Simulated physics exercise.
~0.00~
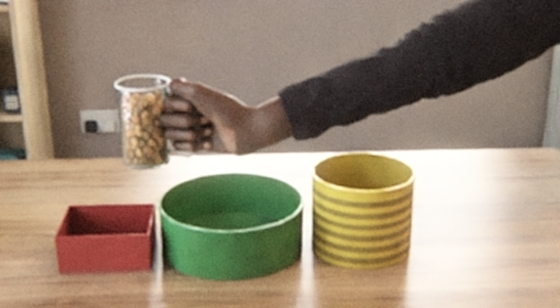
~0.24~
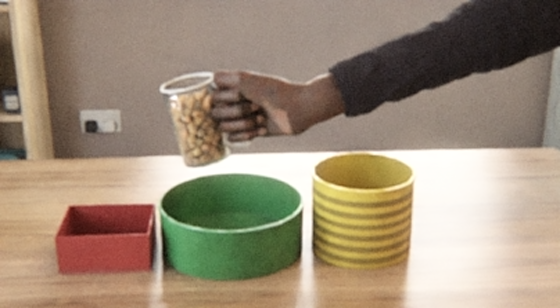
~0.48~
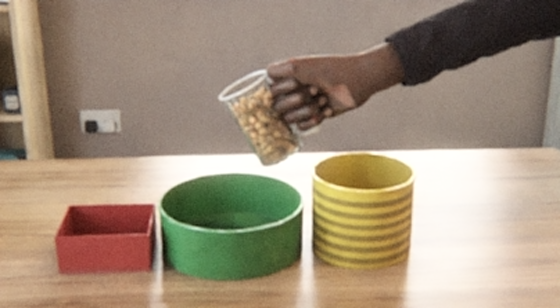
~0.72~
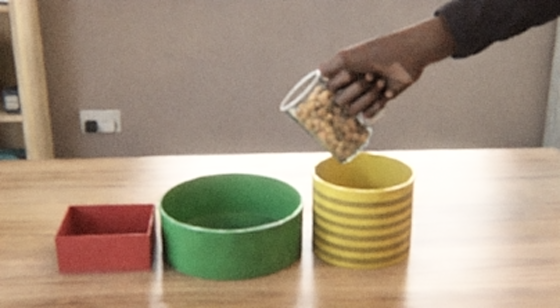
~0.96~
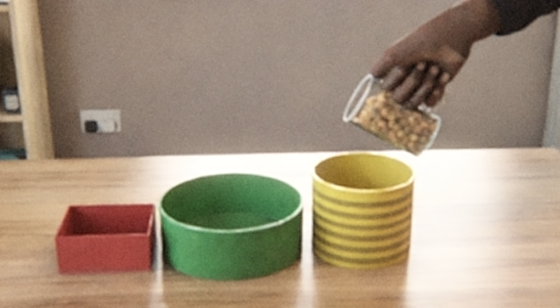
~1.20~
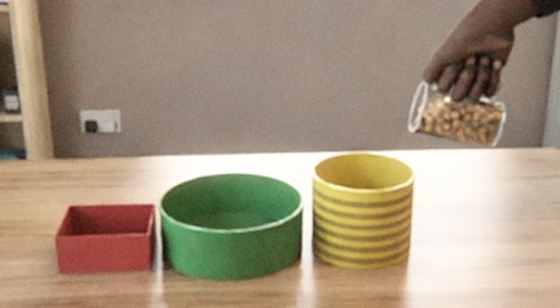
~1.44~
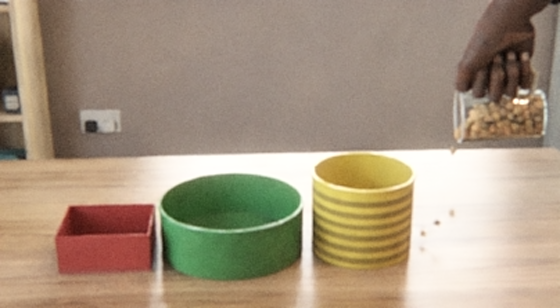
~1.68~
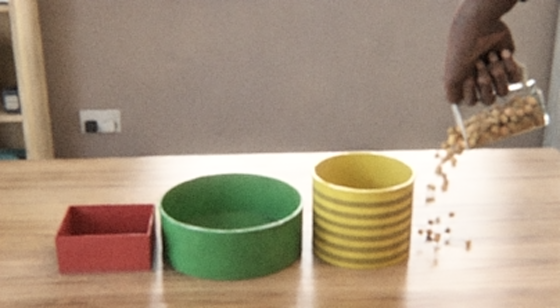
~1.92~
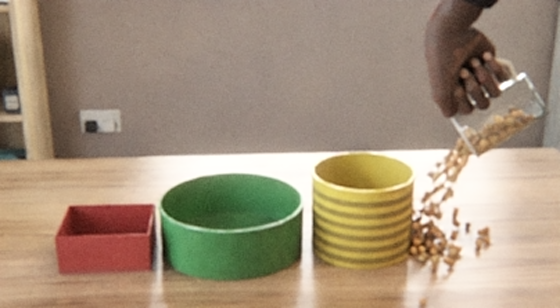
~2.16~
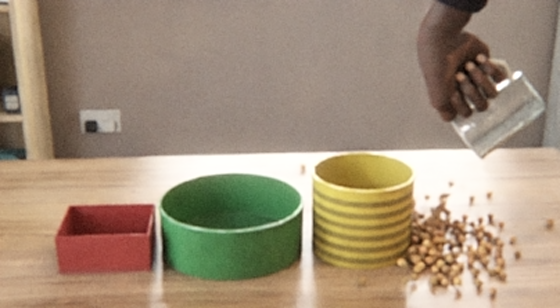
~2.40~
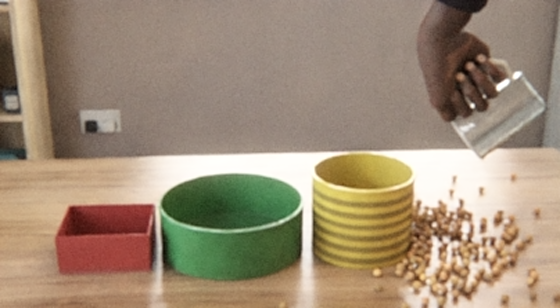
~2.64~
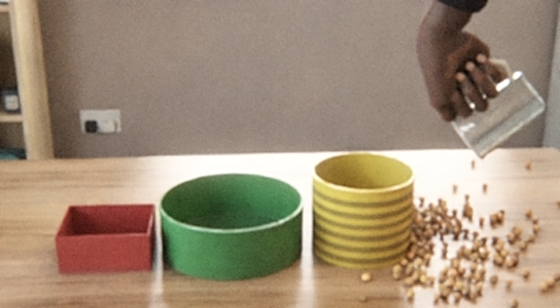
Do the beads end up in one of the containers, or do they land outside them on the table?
They land outside on the table, scattered mostly to the right of the yellow pot. The red tin, the green pot and the yellow pot catch none of them.
At first, a hand holds a clear cup full of small wooden beads above a table where a red tin, a green pot and a striped yellow pot stand in a row. The hand carries the cup to the right, tipping it more and more as it passes over the green pot and then the yellow one. Once it is beyond the yellow pot, beads start to trickle out, then pour down onto the bare table. They bounce and scatter beside the yellow pot. The cup ends up empty and tipped over, with the beads strewn across the tabletop.
